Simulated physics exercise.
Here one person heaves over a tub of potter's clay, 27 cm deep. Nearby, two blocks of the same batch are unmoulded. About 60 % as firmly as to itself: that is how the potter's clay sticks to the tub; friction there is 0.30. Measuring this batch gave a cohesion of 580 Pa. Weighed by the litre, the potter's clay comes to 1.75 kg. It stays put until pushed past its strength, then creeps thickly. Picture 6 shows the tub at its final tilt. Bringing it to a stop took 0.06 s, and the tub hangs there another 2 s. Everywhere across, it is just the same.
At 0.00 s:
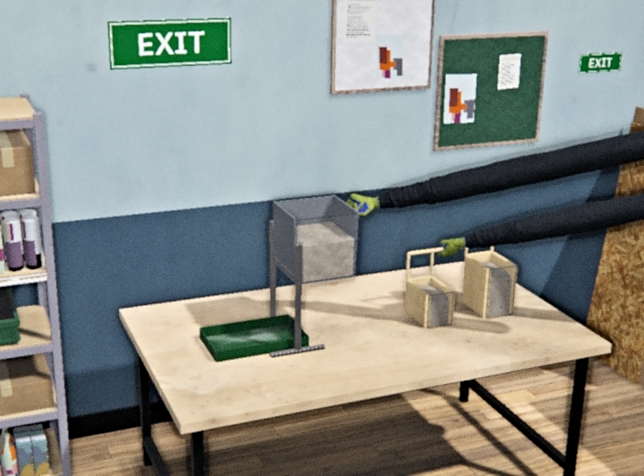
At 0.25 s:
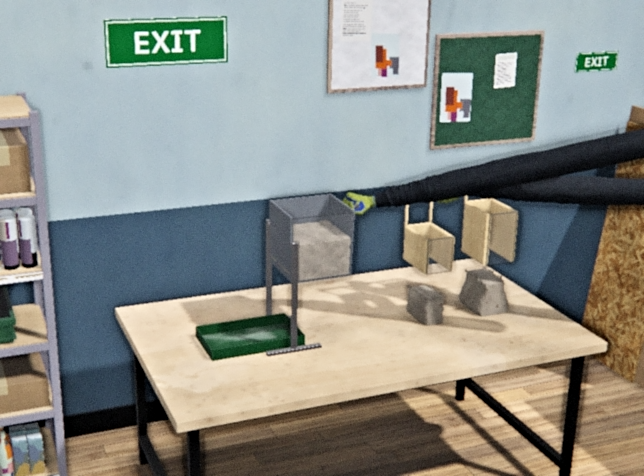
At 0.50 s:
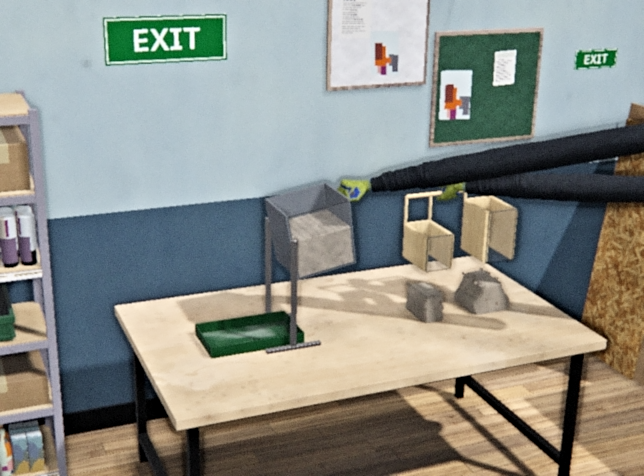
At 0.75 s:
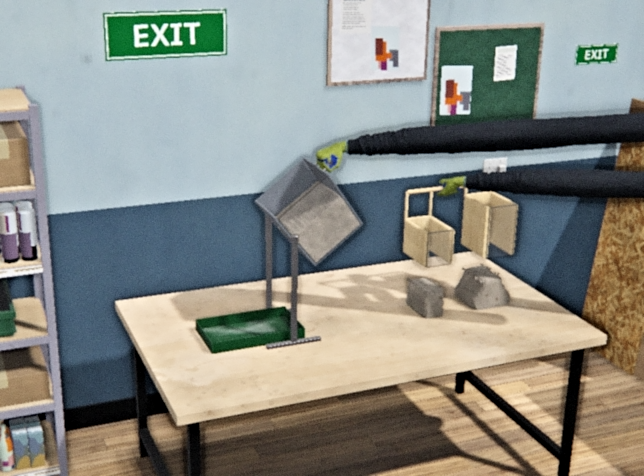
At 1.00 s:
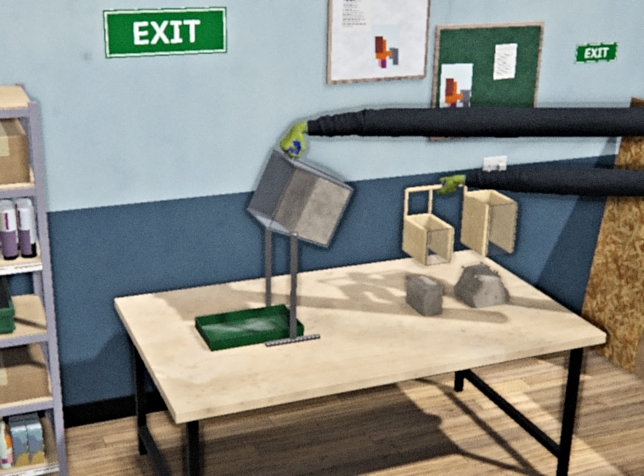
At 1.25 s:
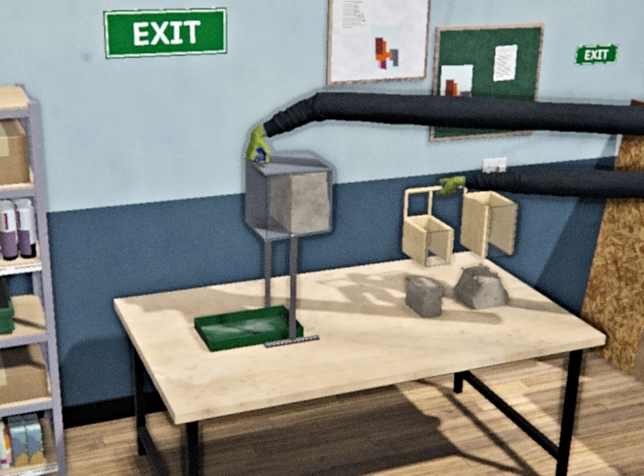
In this clip, one dark-sleeved arm lifts two open moulds off grey blocks, the right block sagging slightly, then another arm tips a raised grey tub leftward onto its side above a green tray, with no clay leaving it.
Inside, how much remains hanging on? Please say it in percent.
Some 74 percent remains.
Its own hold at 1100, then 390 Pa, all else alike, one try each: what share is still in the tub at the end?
In turn about 100 %, 65 %.
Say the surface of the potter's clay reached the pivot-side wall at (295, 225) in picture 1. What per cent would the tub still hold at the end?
It would come to roughly 55 percent.
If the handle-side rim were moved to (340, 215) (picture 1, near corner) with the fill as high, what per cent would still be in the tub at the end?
Around 100 percent would still be in the tub at the end.
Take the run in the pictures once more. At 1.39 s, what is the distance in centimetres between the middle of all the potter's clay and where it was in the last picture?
4 cm.
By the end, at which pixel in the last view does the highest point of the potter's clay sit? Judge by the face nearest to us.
On the near face, the top ends up close to (319, 202).
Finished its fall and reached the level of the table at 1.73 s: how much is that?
I reckon around 0 % of it.
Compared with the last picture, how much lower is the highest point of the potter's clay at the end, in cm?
About 12 cm.
After 1.39 s, the tub is at 90 degrees and holds 100 %.
After 1.56 s, the tub is at 90 degrees and holds 92 %.
After 1.73 s, the tub is at 90 degrees and holds 76 %.
After 1.90 s, the tub is at 90 degrees and holds 74 %.
After 3.25 s, the tub is at 90 degrees and holds 74 %.
